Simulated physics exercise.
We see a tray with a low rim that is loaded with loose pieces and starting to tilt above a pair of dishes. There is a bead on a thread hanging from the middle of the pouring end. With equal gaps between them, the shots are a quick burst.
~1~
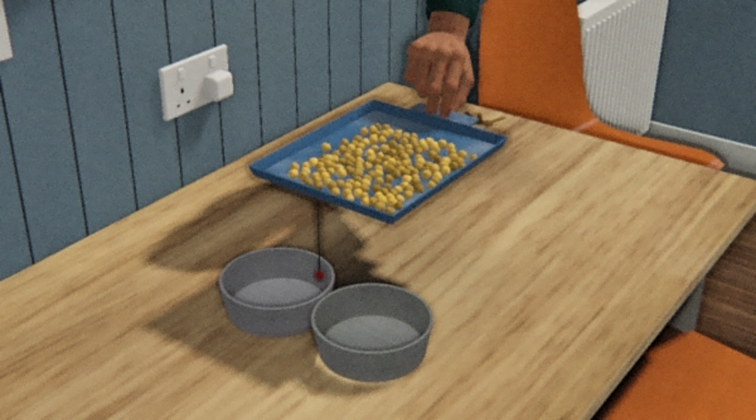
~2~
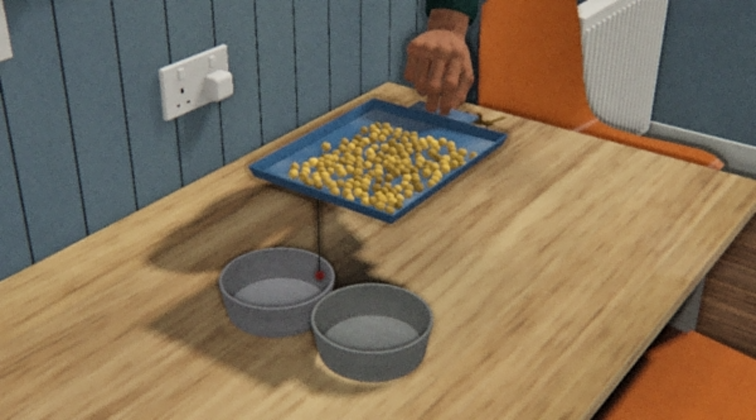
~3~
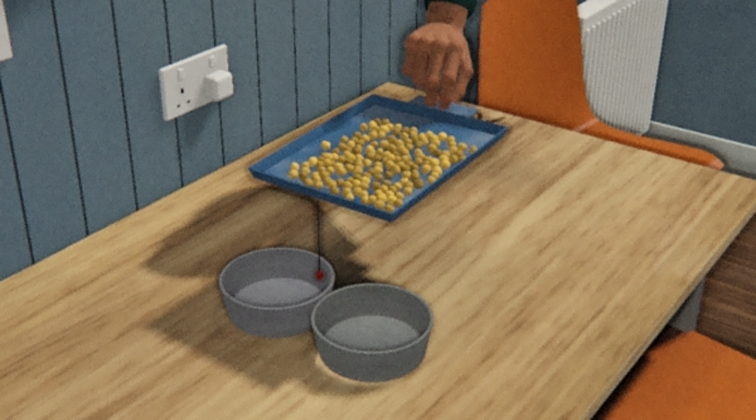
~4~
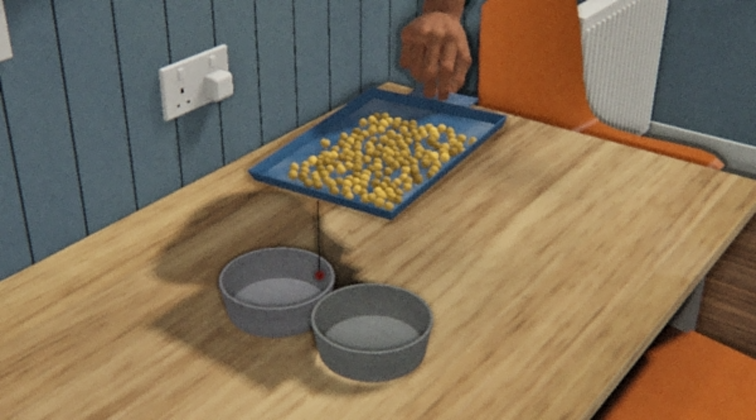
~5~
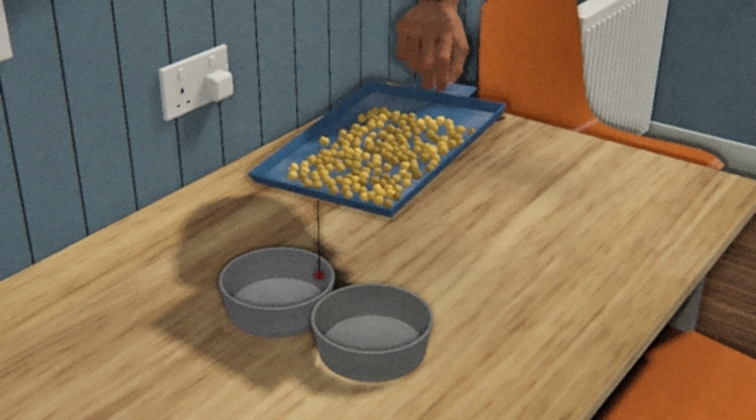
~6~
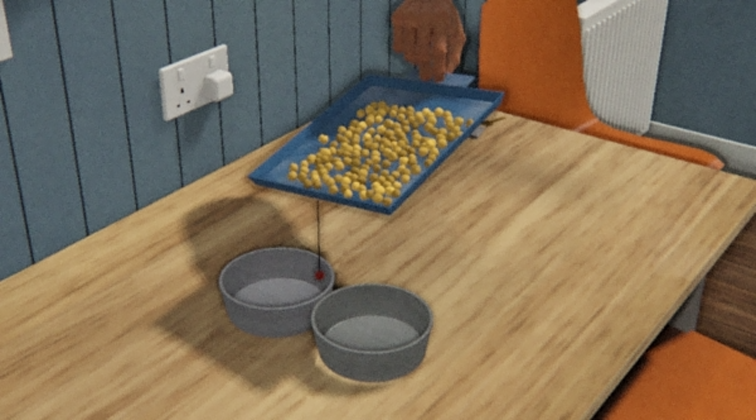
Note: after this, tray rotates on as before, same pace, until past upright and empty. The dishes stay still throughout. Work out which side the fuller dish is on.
Most of the load heads over to the left dish, I'd guess.
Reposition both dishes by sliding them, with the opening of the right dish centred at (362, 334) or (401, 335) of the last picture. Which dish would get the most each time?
Place 1 - the dish at left; place 2 - the dish at left.
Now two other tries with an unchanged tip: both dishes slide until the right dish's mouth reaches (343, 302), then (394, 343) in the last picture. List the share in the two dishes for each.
90 and 40 in a hundred, in turn.
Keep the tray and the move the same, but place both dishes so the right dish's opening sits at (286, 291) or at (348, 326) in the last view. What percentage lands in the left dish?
In order: 20 percent and 70 percent.
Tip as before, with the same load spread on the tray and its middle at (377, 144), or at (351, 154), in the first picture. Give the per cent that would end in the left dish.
Shares in turn: 80 % and 90 %.
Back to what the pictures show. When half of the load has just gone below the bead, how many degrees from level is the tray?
100°.
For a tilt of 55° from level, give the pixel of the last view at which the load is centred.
Near (317, 151).
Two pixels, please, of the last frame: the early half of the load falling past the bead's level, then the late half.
I'd put it at roughly (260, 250), and after that at roughly (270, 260).
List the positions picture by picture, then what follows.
The first frame shows corners of the pouring end near (254, 165) and (392, 213), level; middle of the load near (386, 165), puffed corn balls; left dish near (240, 315); right dish near (336, 359); bead on its thread near (320, 275).
The second frame shows corners of the pouring end near (254, 166) and (391, 213), level; middle of the load near (386, 164).
The third frame shows corners of the pouring end near (253, 167) and (391, 211), tipped barely, lowest at the left corner; middle of the load near (386, 161).
The fourth frame shows corners of the pouring end near (253, 170) and (390, 209), tipped a little, lowest at the left corner; middle of the load near (385, 157).
The fifth frame shows corners of the pouring end near (253, 172) and (389, 207), tipped a little, lowest at the left corner; middle of the load near (384, 153).
The sixth frame shows corners of the pouring end near (253, 175) and (388, 205), tipped a little, lowest at the left corner; middle of the load near (383, 148); left dish near (240, 315); right dish near (336, 359).
Shortly afterwards, tray tipped steeply; all but a few on the tray; only a few in the left dish; only a few in the air.
Next, tray tipped right over; all but a few on the tray; only a few in the left dish.
Some moments later, tray tipped past a quarter turn; only a few in the right dish; the bulk in the left dish; near a quarter outside both.
In the end, tray tipped past a quarter turn; only a few in the right dish; the bulk in the left dish; near a quarter outside both.
